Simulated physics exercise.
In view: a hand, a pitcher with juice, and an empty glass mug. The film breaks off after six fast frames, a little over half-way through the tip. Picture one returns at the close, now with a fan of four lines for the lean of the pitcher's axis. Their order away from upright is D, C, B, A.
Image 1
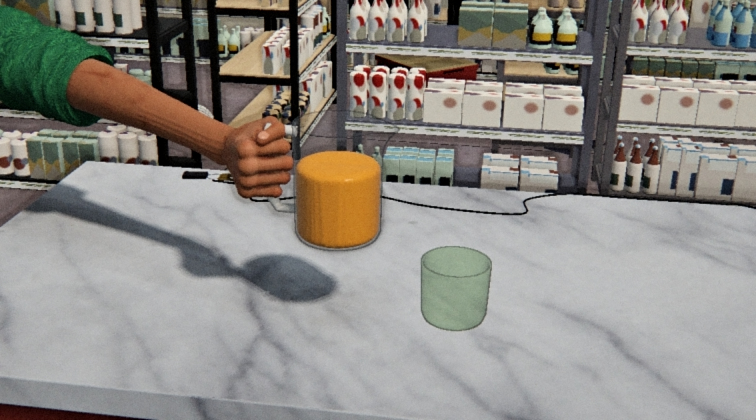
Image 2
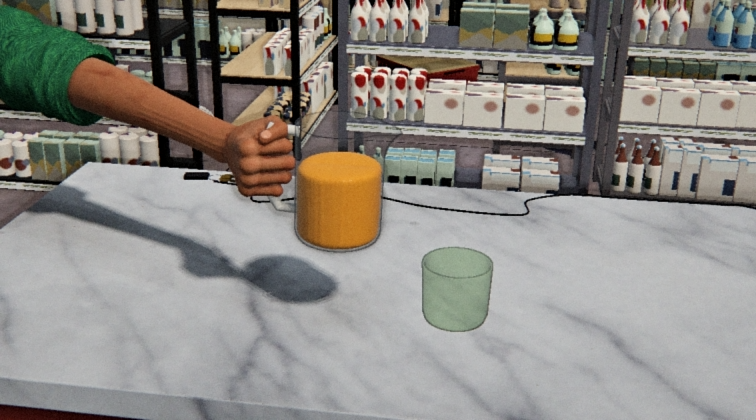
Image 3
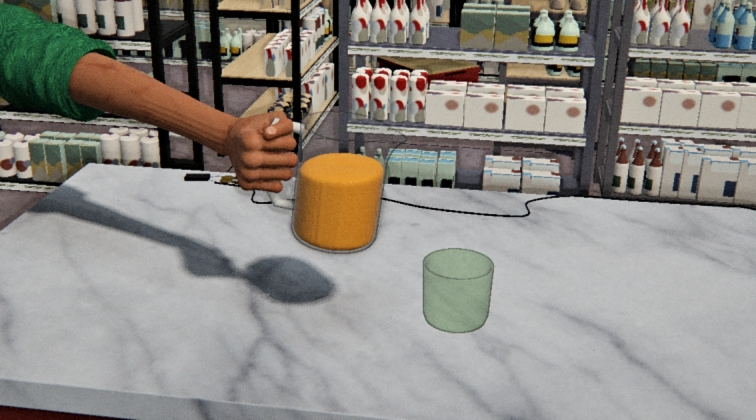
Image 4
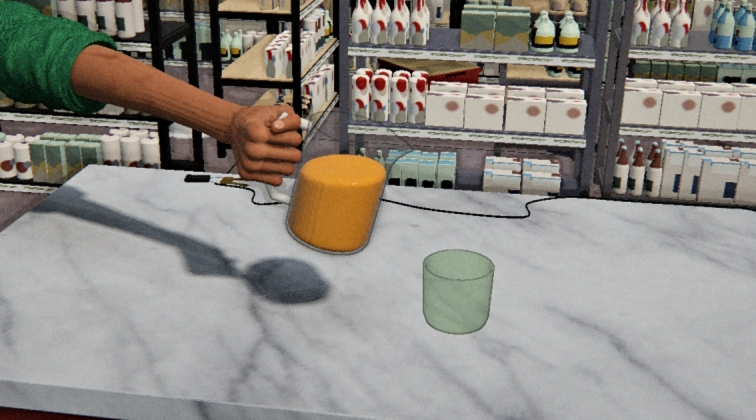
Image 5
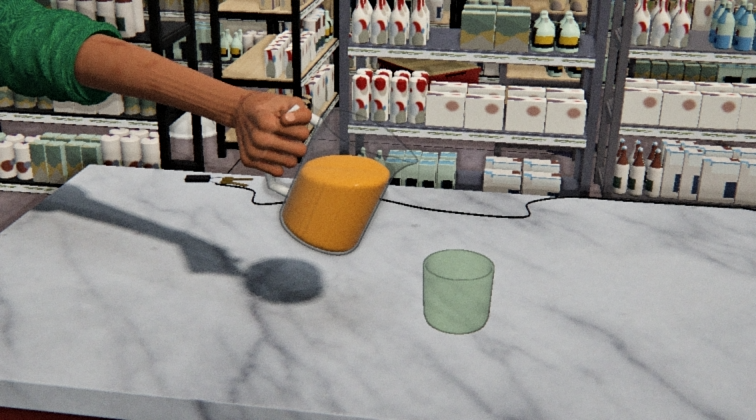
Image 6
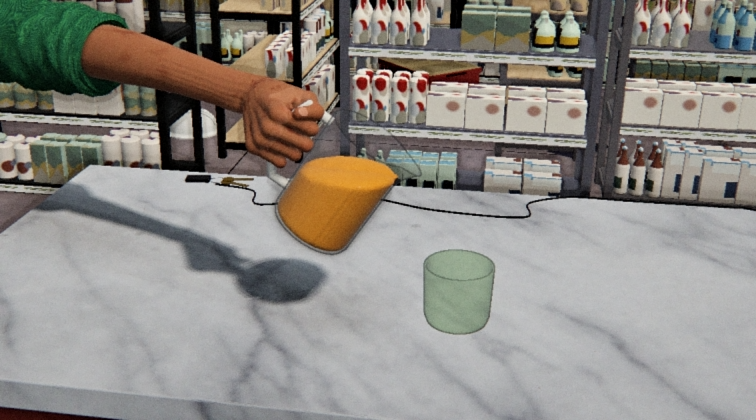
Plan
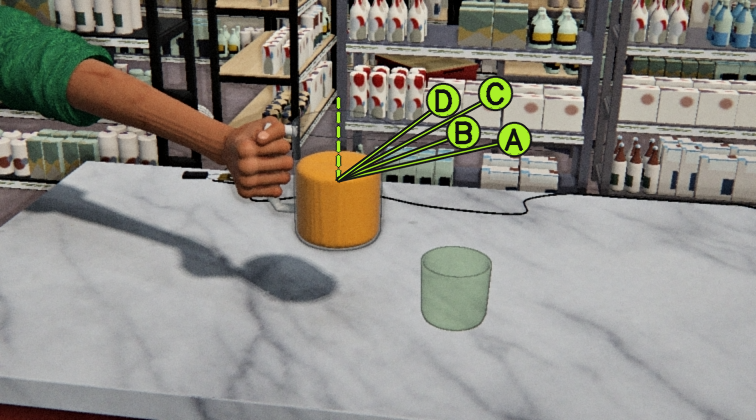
A hand in a green sleeve gradually tilting a clear pitcher of orange juice rightward beside an empty greenish glass on a marble counter.
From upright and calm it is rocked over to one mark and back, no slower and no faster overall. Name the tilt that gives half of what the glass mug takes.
Best: B.
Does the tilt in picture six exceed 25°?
Yes, it does.
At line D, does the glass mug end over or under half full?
Under half.
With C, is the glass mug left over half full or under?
Under half.
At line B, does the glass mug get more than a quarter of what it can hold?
Yes, clearly.
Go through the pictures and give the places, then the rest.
The first picture shows upright, lip at (397, 130); rim of the glass mug round (456, 261); nothing has left yet.
The second picture shows upright, lip at (400, 132); nothing has left yet.
The third picture shows tipped about 7°, lip at (405, 139); nothing has left yet.
The fourth picture shows tipped about 14°, lip at (411, 149); nothing has left yet.
The fifth picture shows tipped about 23°, lip at (417, 161); nothing has left yet.
The sixth picture shows tipped about 33°, lip at (420, 174); nothing has left yet.
On the marked copy, A at (498, 144); B at (447, 139); C at (481, 102); D at (431, 111).
If A is chosen, the glass mug ends with about 77 % of what it can hold; 4 % of the juice is spilt.
If B is chosen, the glass mug ends with about 51 % of what it can hold.
If C is chosen, the glass mug ends with about 28 % of what it can hold.
If D is chosen, the glass mug ends with about 12 % of what it can hold.
